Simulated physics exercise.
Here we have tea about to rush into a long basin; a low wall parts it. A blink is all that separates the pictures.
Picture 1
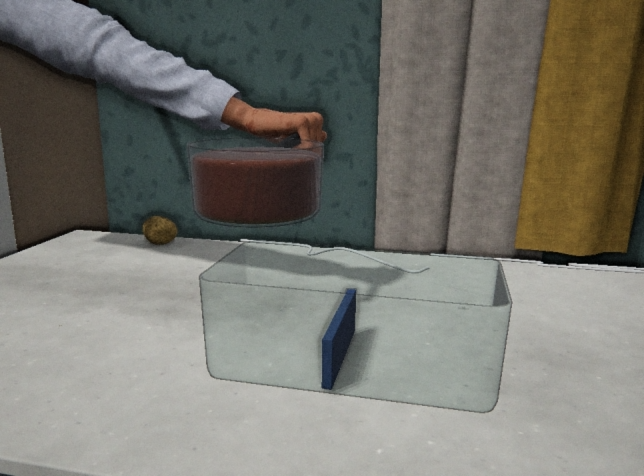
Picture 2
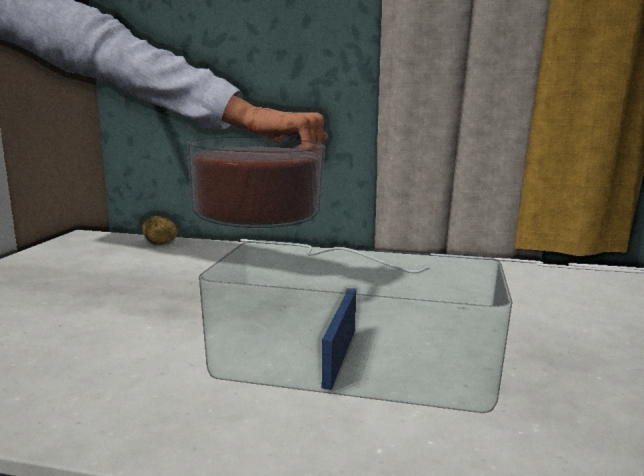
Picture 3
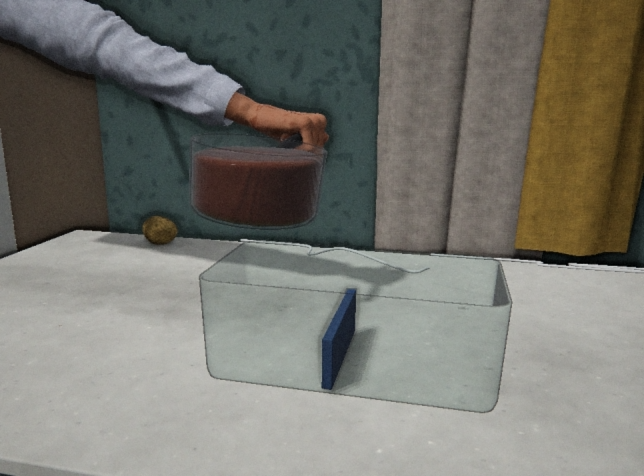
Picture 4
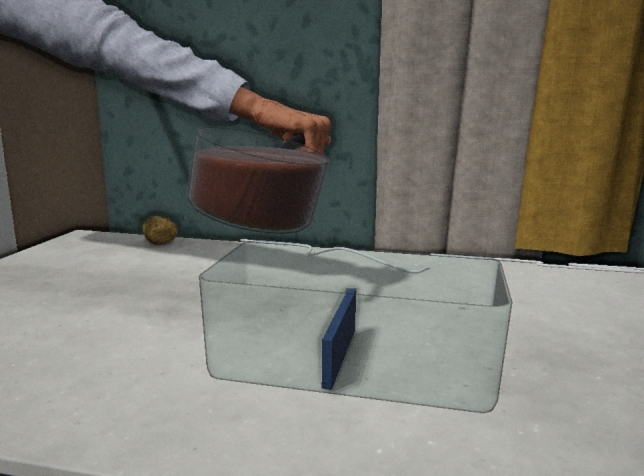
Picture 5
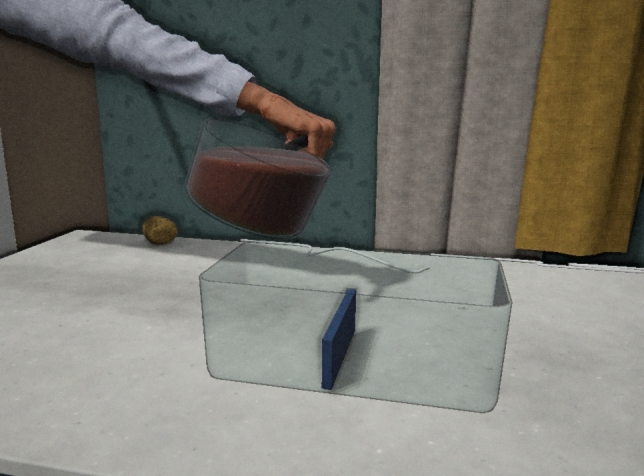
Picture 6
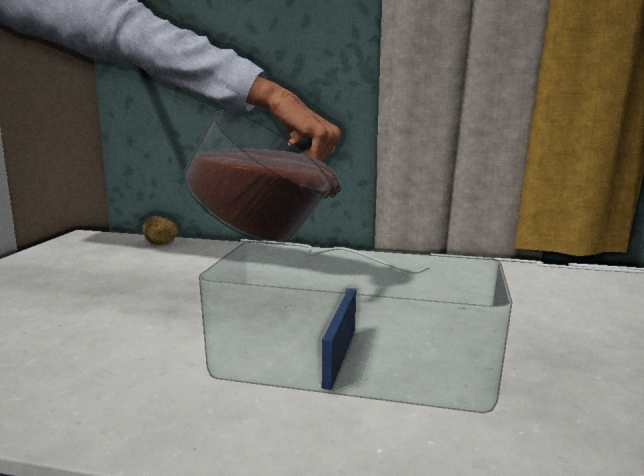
A pale tabletop stands before a dark green patterned wall with grey and mustard curtains at the right, seen from slightly above by a still camera. A hand in a light blue-grey sleeve holds a clear container of reddish-brown tea above a long transparent basin with a low blue divider, a small brownish ball behind at left. The hand tilts the container steadily rightward, and the tea shifts to its lower edge.
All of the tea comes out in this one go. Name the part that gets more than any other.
Most of it ends up on the right side.
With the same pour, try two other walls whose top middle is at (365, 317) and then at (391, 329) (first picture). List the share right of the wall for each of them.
Roughly 30 per cent first and roughly 15 per cent second.
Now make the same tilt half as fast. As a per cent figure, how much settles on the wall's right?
Roughly 75 per cent ends up there.
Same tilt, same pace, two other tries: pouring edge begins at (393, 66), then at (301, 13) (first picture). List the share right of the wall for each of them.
First try: About 85 %; second try: About 70 %.
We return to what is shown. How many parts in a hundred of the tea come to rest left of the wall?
I'd put it at about 35 per cent.
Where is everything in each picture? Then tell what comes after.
Tilt 0°; pouring edge (321, 148); surface from (199, 152) to (320, 157); the long basin's rim runs from (224, 259) to (505, 282); the wall's top is at (341, 313), in the first frame.
Tilt 2°; pouring edge (322, 150); surface from (200, 151) to (321, 158), in the second frame.
Tilt 6°; pouring edge (324, 155); surface from (201, 151) to (322, 160), in the third frame.
Tilt 13°; pouring edge (326, 164); surface from (202, 151) to (326, 162), in the fourth frame.
Tilt 22°; pouring edge (328, 177); surface from (203, 151) to (327, 170); 1 per cent is over the edge, in the fifth frame.
Tilt 34°; pouring edge (327, 191); surface from (199, 154) to (327, 181); 6 per cent is over the edge, in the sixth frame.
A moment on, the tilt is 98° and 26 per cent is still to pour, 6 is left of the wall and 43 right of it.
Next, the tilt is 109° and 5 per cent is still to pour, 30 is left of the wall and 62 right of it.
Then the tilt is 109° and 0 per cent is still to pour, 37 is left of the wall and 62 right of it.
Later the tilt is 109° and 0 per cent is still to pour, 37 is left of the wall and 62 right of it.
At rest 37 per cent lies left of the wall, 62 right of it and 1 outside.
